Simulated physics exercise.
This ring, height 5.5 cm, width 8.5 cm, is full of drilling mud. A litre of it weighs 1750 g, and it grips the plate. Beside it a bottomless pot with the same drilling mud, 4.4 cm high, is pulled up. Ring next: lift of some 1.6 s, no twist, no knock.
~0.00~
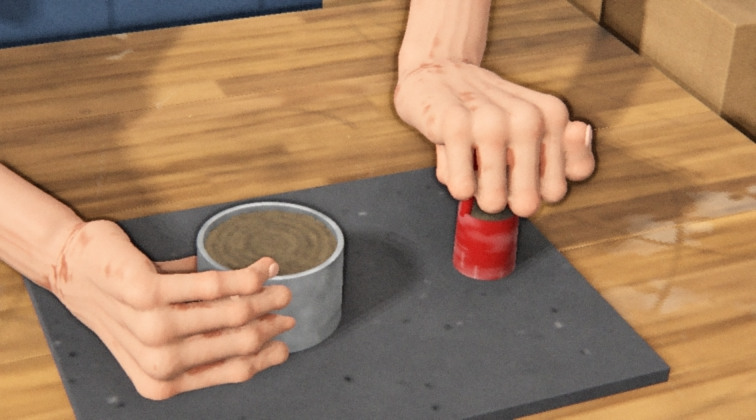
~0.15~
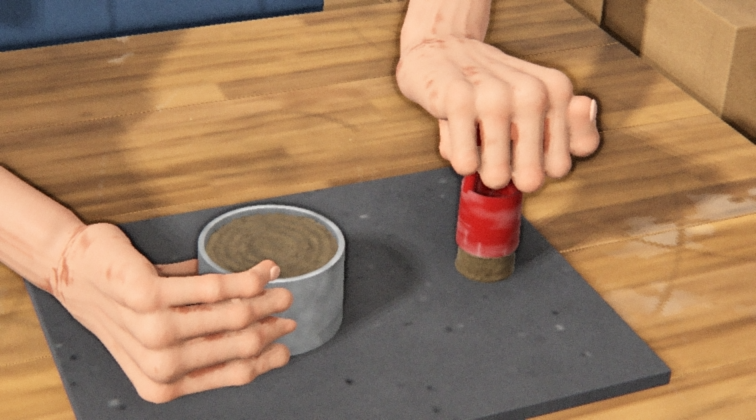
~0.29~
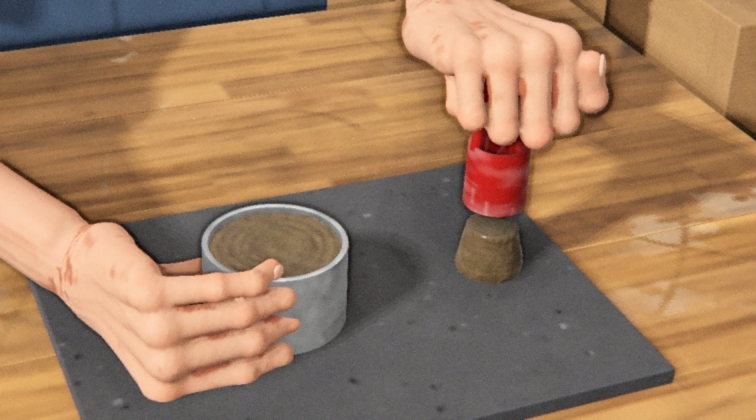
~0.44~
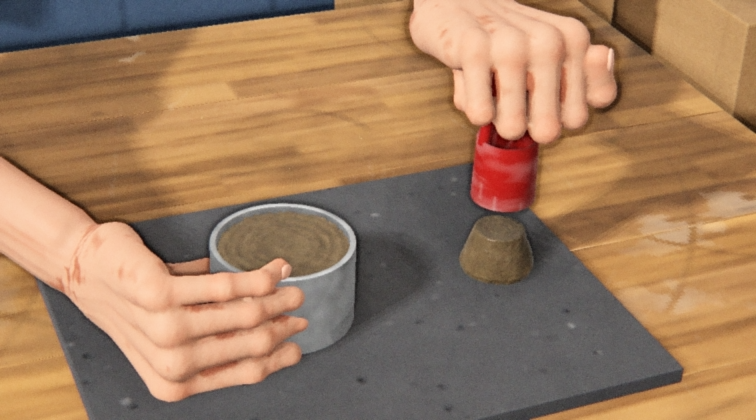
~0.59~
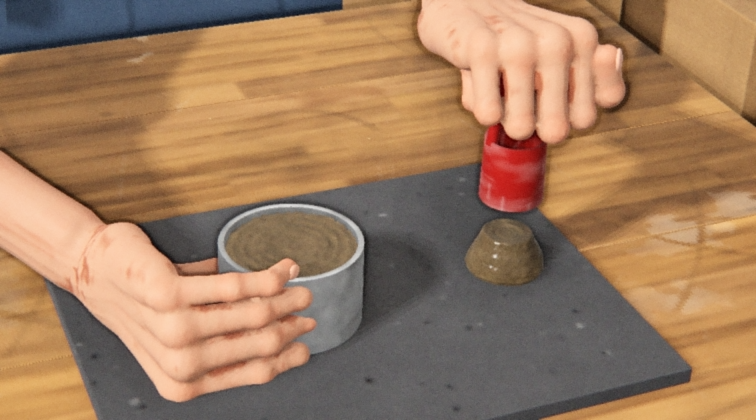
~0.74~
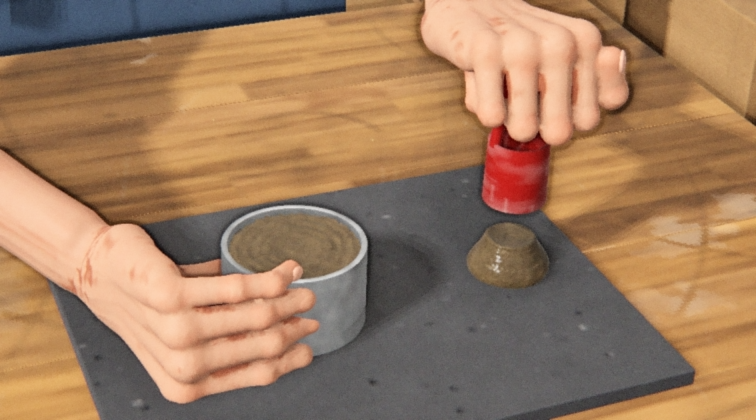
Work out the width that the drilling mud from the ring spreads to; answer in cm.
It should come to around 14.7 cm.
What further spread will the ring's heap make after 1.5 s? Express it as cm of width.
Near 3.5 cm.
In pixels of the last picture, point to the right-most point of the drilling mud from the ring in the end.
Location: About (406, 321).
After 1.1 s, the ring is up 1.1 cm; the drilling mud has come down 0.1 cm to 5.4 cm and is 8.9 cm wide.
After 1.5 s, the ring is up 3.2 cm; the drilling mud has come down 1.1 cm to 4.4 cm and is 11 cm wide.
After 1.9 s, the ring is up 5.4 cm; the drilling mud has come down 2.1 cm to 3.4 cm and is 13 cm wide.
After 2.4 s, the ring is clear; the drilling mud has come down 2.6 cm to 2.9 cm and is 14 cm wide.
After 4.1 s, at rest, the ring is clear; the drilling mud has come down 2.8 cm to 2.7 cm and is 15 cm wide.
